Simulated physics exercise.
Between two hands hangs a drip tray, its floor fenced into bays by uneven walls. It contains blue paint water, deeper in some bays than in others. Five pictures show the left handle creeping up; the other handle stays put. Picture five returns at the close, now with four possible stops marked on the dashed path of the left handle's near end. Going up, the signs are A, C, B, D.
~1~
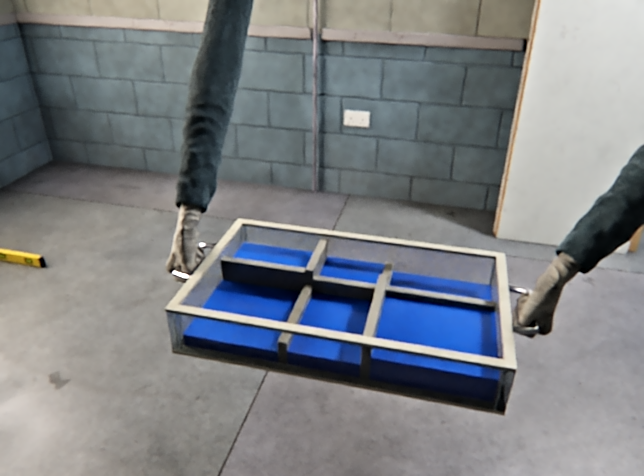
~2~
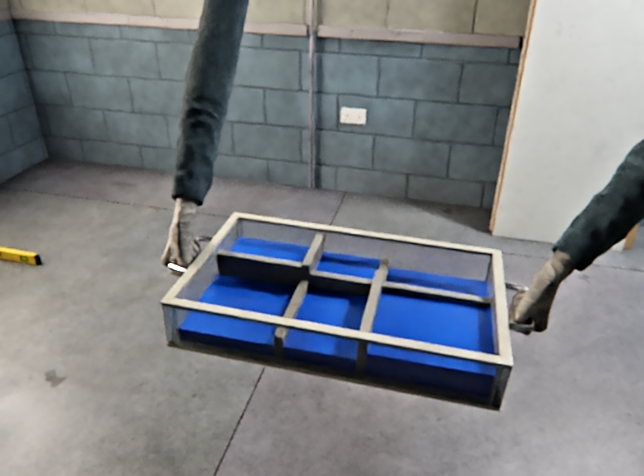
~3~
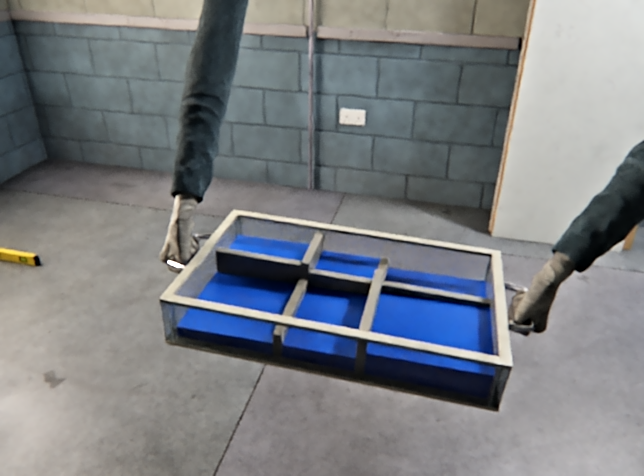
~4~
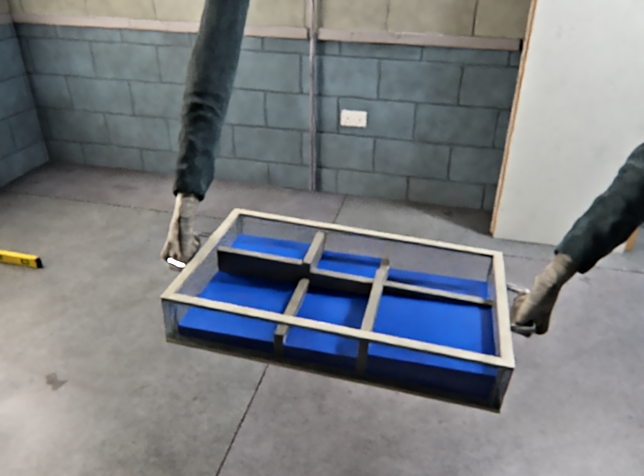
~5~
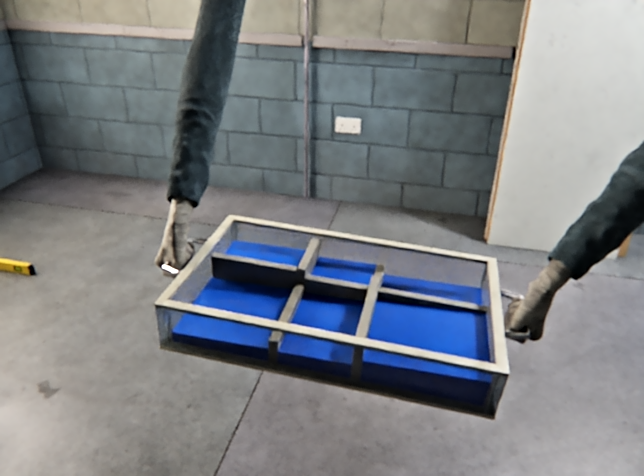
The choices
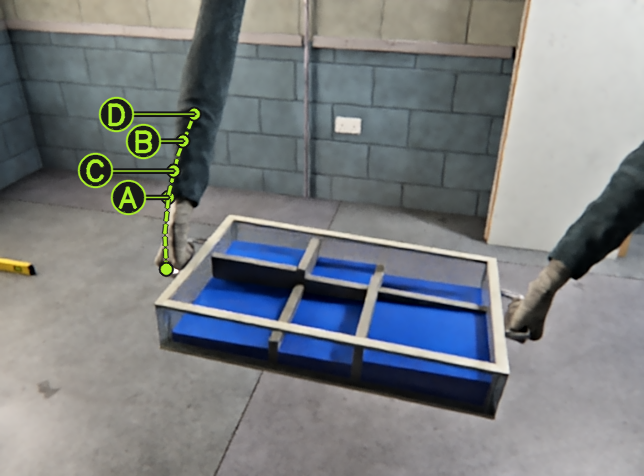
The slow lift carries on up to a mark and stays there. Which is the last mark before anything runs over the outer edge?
C is the one.
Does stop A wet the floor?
No, that is safe.
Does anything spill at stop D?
Yes.
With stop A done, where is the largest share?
That is the front right bay.
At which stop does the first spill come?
The answer is B.
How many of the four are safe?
Two of the four.
On the marked copy, A at (168, 197); B at (182, 141); C at (173, 170); D at (194, 114).
With A, nothing spills; the front right bay holds the most.
With B, about 5 % goes over the rim.
With C, nothing spills; the front right bay holds the most.
With D, about 21 % goes over the rim.
